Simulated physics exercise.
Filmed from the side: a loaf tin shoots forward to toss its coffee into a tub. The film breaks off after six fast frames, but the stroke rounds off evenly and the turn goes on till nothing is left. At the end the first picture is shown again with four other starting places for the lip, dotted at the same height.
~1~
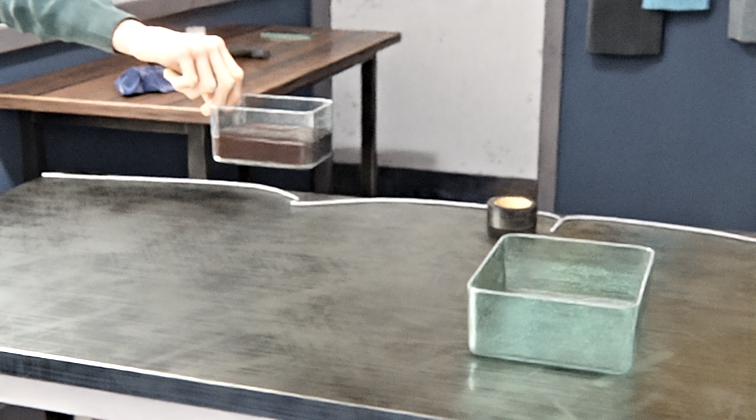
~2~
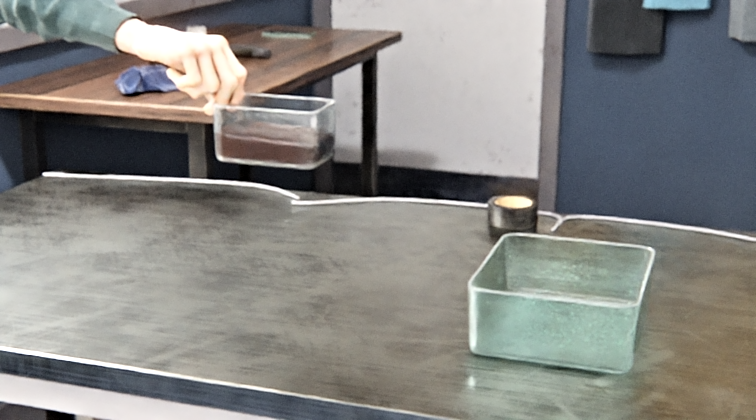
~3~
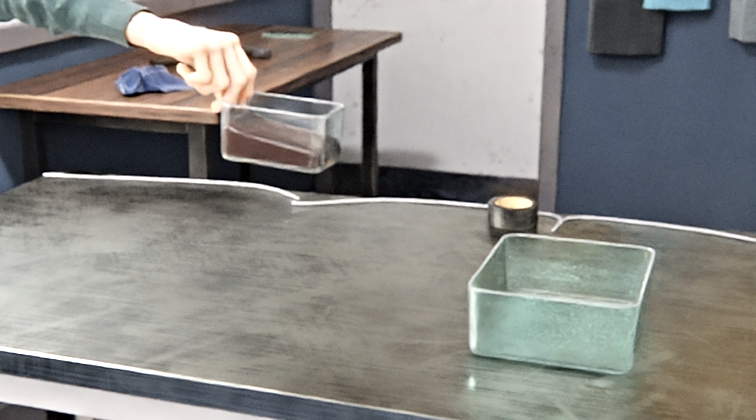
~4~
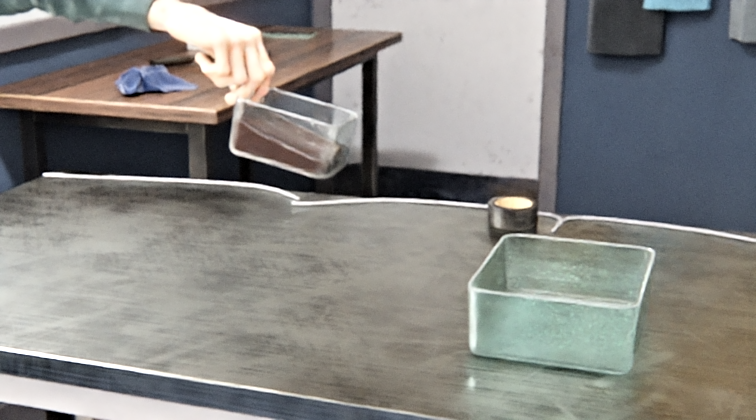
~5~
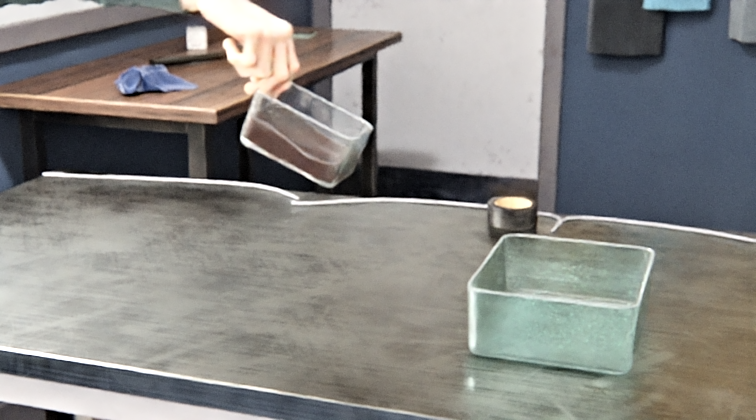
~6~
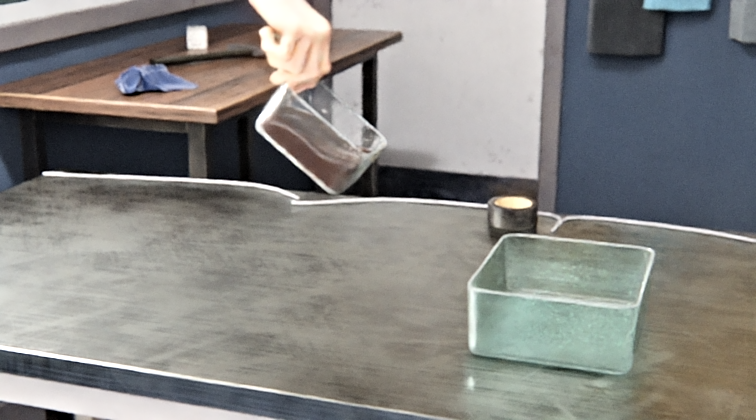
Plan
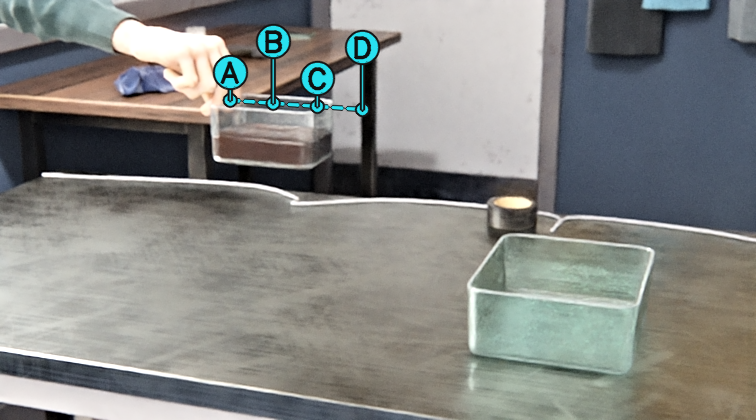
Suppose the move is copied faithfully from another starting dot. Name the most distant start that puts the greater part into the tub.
The limit is D.
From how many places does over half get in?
One of them.
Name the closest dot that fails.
C.
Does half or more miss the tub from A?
Yes.
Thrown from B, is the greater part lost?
Yes.
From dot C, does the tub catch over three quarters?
No, it does not.
In cyan, A at (230, 100); B at (273, 103); C at (317, 106); D at (362, 109).
Choosing A, about 0 % lands in the tub, 100 % falls short.
Choosing B, about 0 % lands in the tub, 99 % falls short.
Choosing C, about 22 % lands in the tub, 74 % falls short and 4 % goes beside or beyond.
Choosing D, about 69 % lands in the tub, 16 % falls short and 15 % goes beside or beyond.
